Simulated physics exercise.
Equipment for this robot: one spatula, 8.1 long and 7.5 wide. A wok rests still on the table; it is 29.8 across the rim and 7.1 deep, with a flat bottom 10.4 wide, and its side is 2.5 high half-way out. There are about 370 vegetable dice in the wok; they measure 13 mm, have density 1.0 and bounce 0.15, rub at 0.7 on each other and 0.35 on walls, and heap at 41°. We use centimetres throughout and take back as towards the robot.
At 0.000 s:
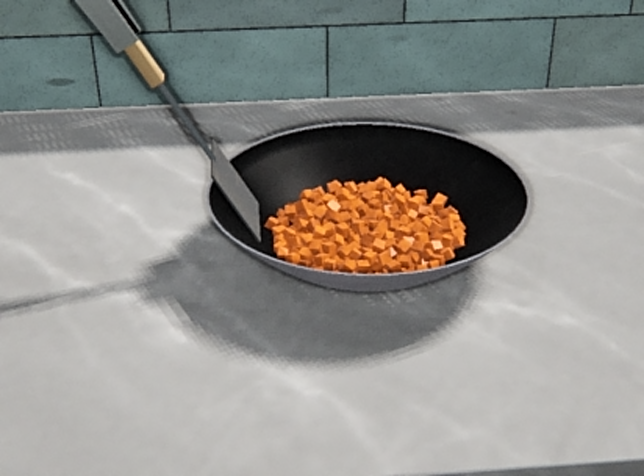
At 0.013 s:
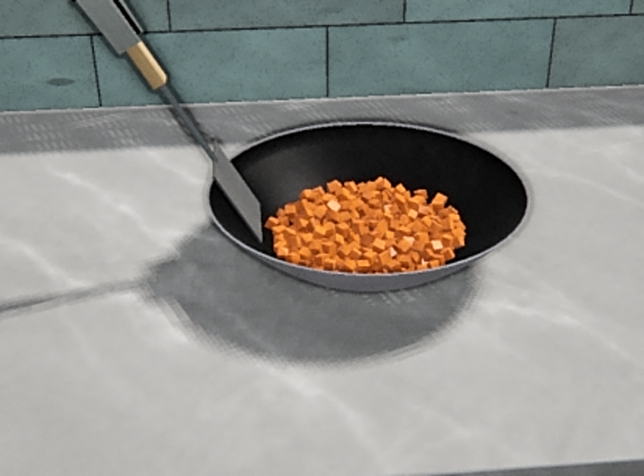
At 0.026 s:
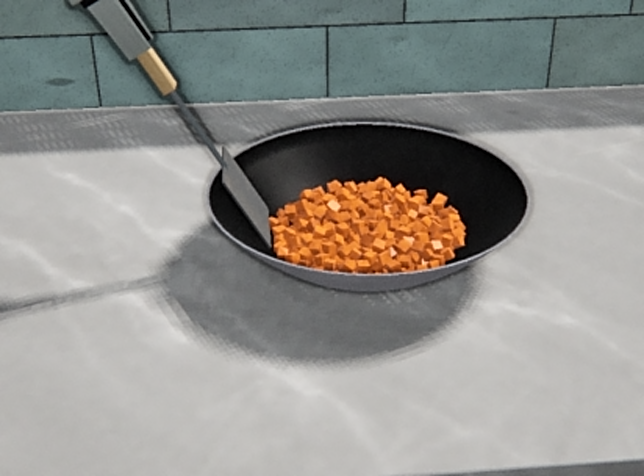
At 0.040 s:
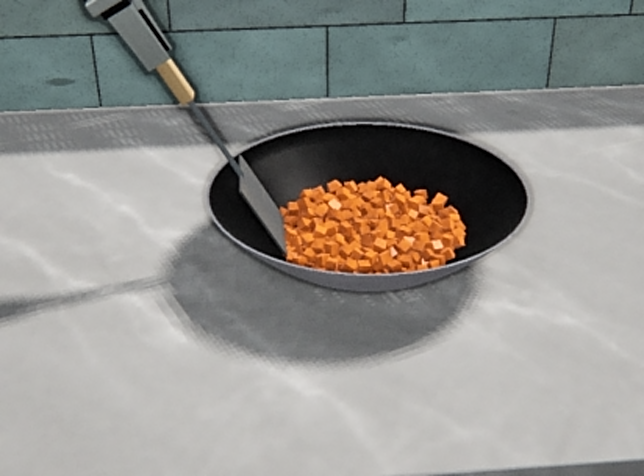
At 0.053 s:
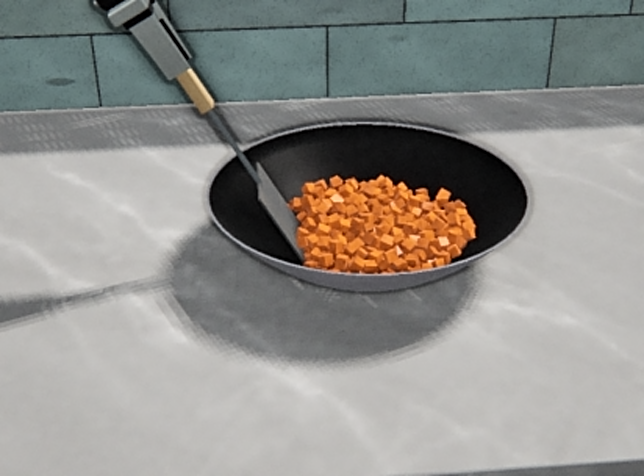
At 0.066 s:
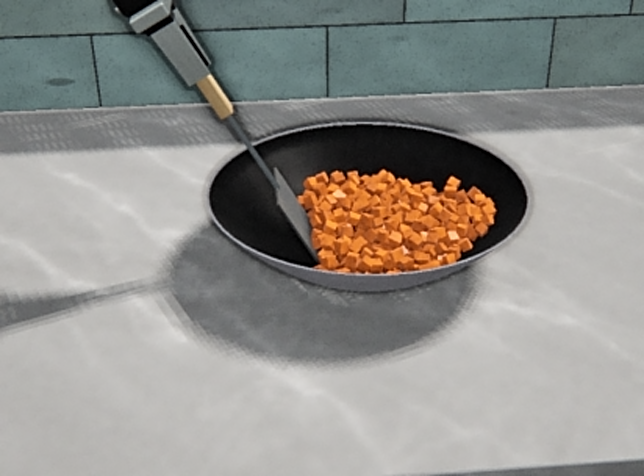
The footage shows a spatula on a robotic arm resting at the left side of a black wok holding a heap of orange vegetable cubes, then sliding right into the heap and pushing the cubes a short way rightward.
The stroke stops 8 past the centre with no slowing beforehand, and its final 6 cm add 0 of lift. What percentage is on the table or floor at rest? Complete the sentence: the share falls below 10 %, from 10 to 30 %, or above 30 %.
The share falls above 30 %.
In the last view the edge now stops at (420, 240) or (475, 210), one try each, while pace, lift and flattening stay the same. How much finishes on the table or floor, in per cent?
Respectively about 20 and 60 percent end on the table or floor.
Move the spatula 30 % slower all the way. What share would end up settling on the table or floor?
Estimated share: Some 30 %.
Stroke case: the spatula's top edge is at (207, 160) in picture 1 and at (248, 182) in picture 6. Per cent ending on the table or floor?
My guess would be close to 25 per cent.
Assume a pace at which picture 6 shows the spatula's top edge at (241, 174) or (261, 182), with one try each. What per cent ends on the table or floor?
Close to 25 per cent in the first try and close to 30 per cent in the second.
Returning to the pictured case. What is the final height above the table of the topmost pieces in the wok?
Height at rest: Roughly 8.0 cm.
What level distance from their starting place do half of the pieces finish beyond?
Roughly 15 centimetres.
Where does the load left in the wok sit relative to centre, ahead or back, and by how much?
Ahead, by around 5.0 cm.
After 0.10 s, sloping 61°, highest piece 9 above the table; 371 in the wok, 2 on the blade or in flight.
After 0.13 s, sloping 61°, highest piece 12 above the table; 361 in the wok, 12 on the blade or in flight.
After 0.35 s, sloping 61°, highest piece 8 above the table; 220 in the wok, 69 on the table or floor, 84 on the blade or in flight.
After 1.40 s, sloping 61°, highest piece 8 above the table; 220 in the wok, 153 on the table or floor.
At rest, 220 in the wok, 153 on the table or floor. That is 41 % on the table or floor.
